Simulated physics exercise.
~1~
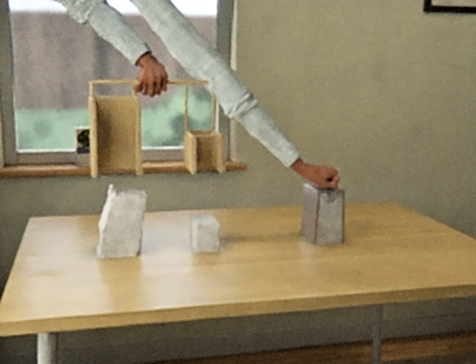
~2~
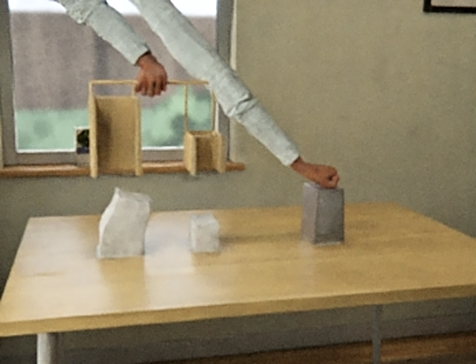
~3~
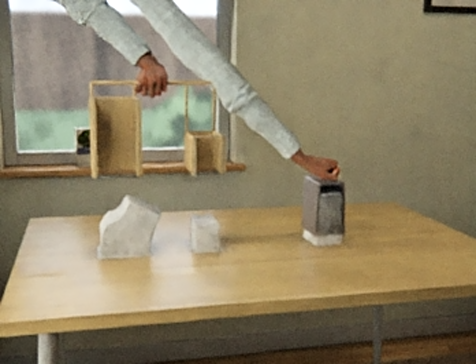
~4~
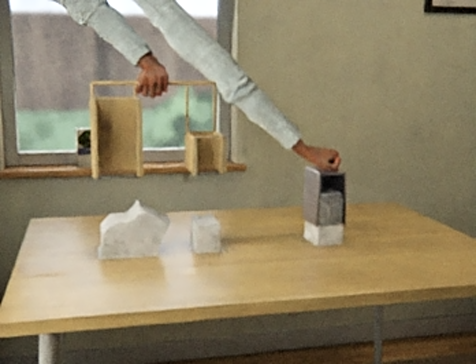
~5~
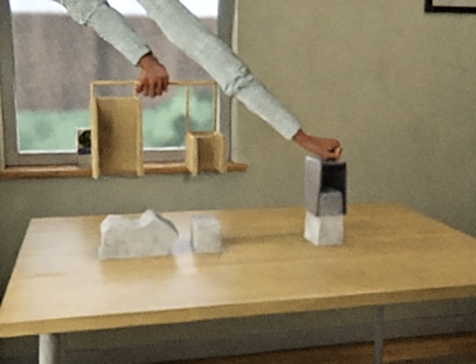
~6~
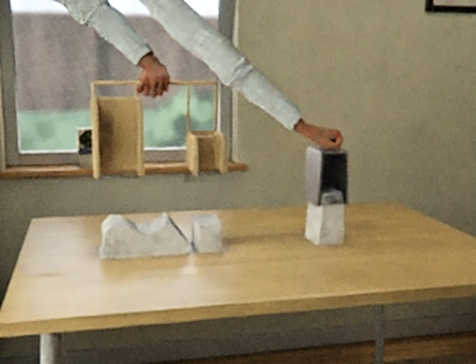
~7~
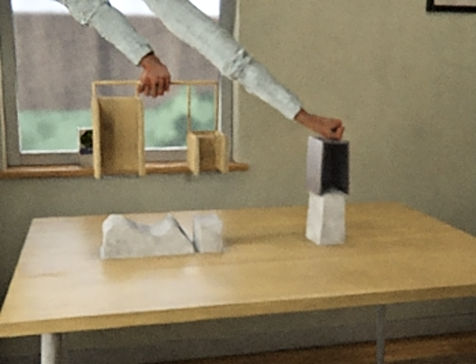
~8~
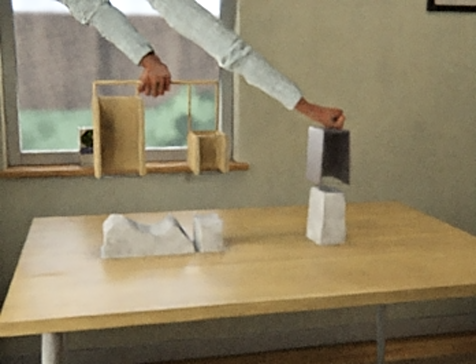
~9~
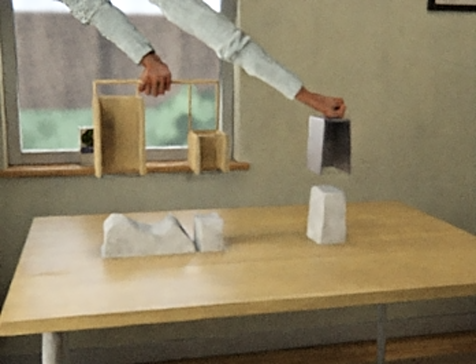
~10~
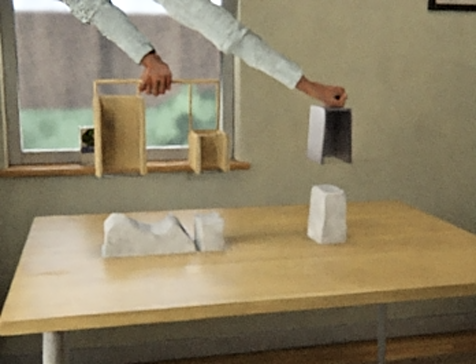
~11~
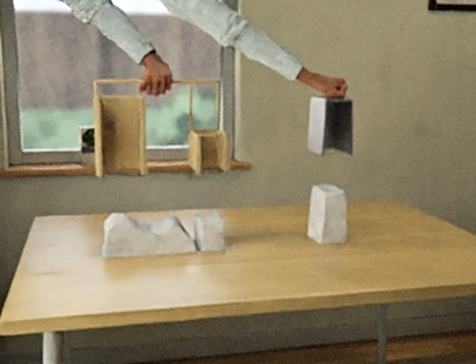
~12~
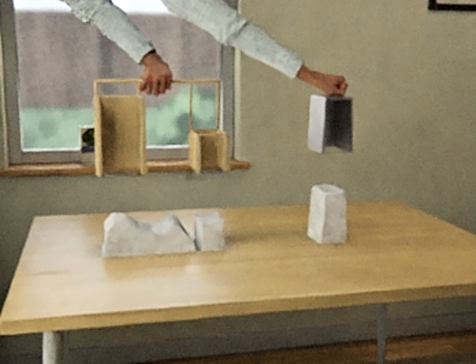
In a plain room with a window at the left, a slightly swaying view looks across a pale wooden table. One hand holds a light wooden frame with panels above the left side, while another grips a grey tin standing at the right. Beneath the frame, a tall white block of snow slumps and spreads rightward until it meets a small white block beside it. Meanwhile the tin rises, uncovering a white tapered block. It clears the top and stops in the air, leaving the block standing whole and nearly full height.
